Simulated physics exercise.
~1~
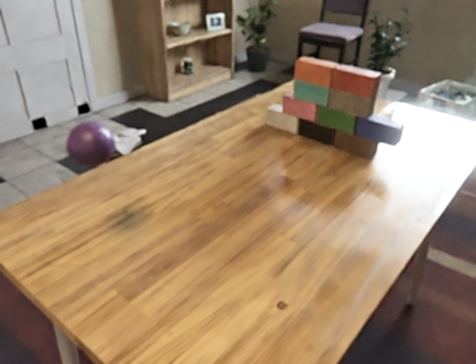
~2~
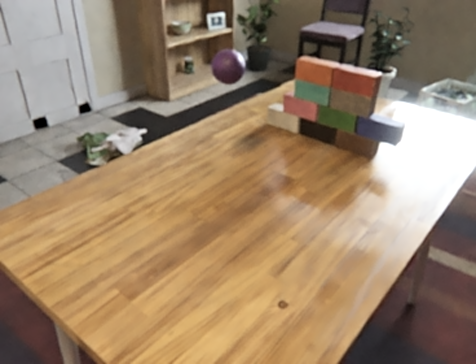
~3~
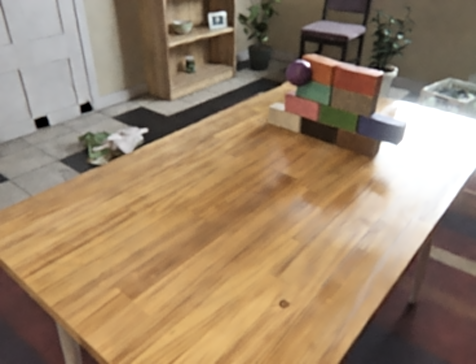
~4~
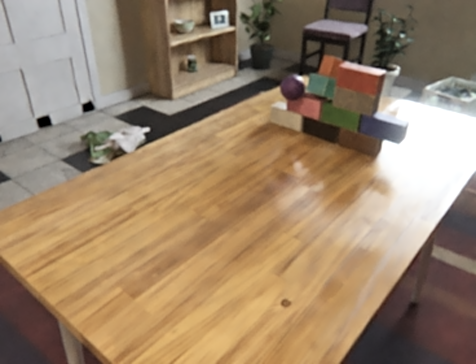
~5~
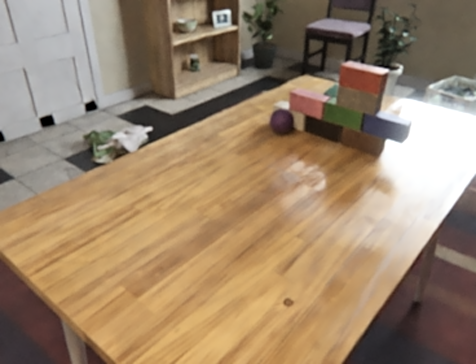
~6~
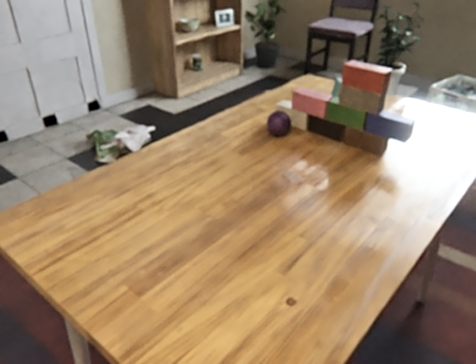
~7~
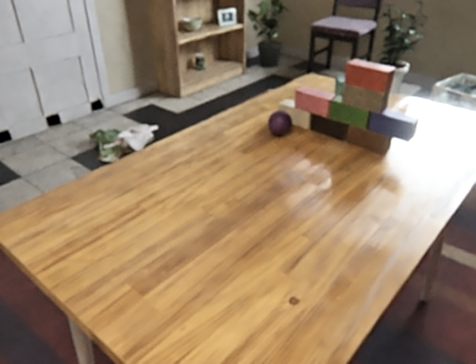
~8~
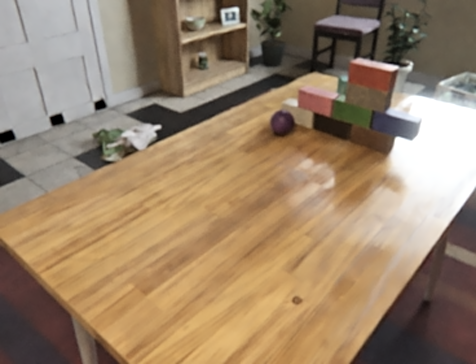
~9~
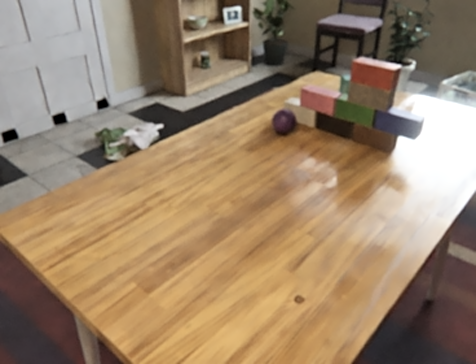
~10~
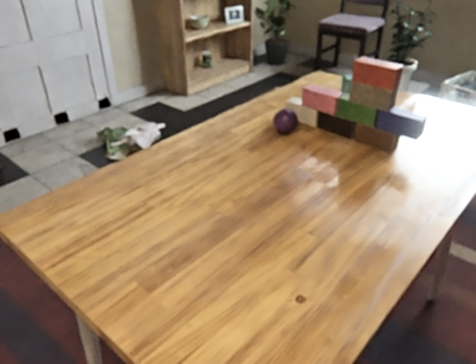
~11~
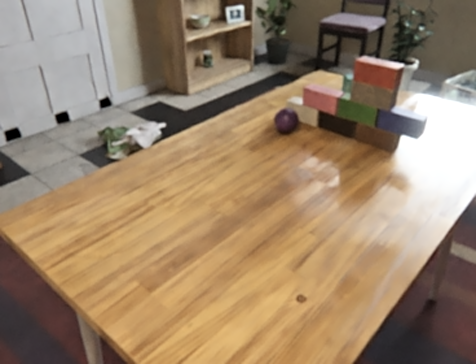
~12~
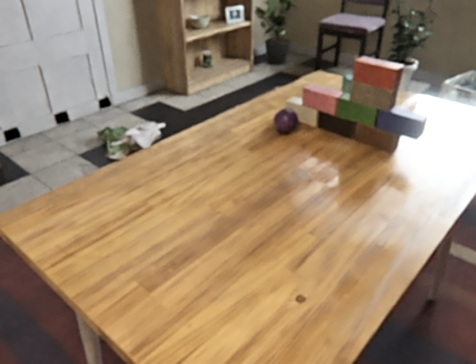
Wooden table with a stack of coloured blocks, a purple ball flying in, knocking upper blocks over and resting beside the pile.
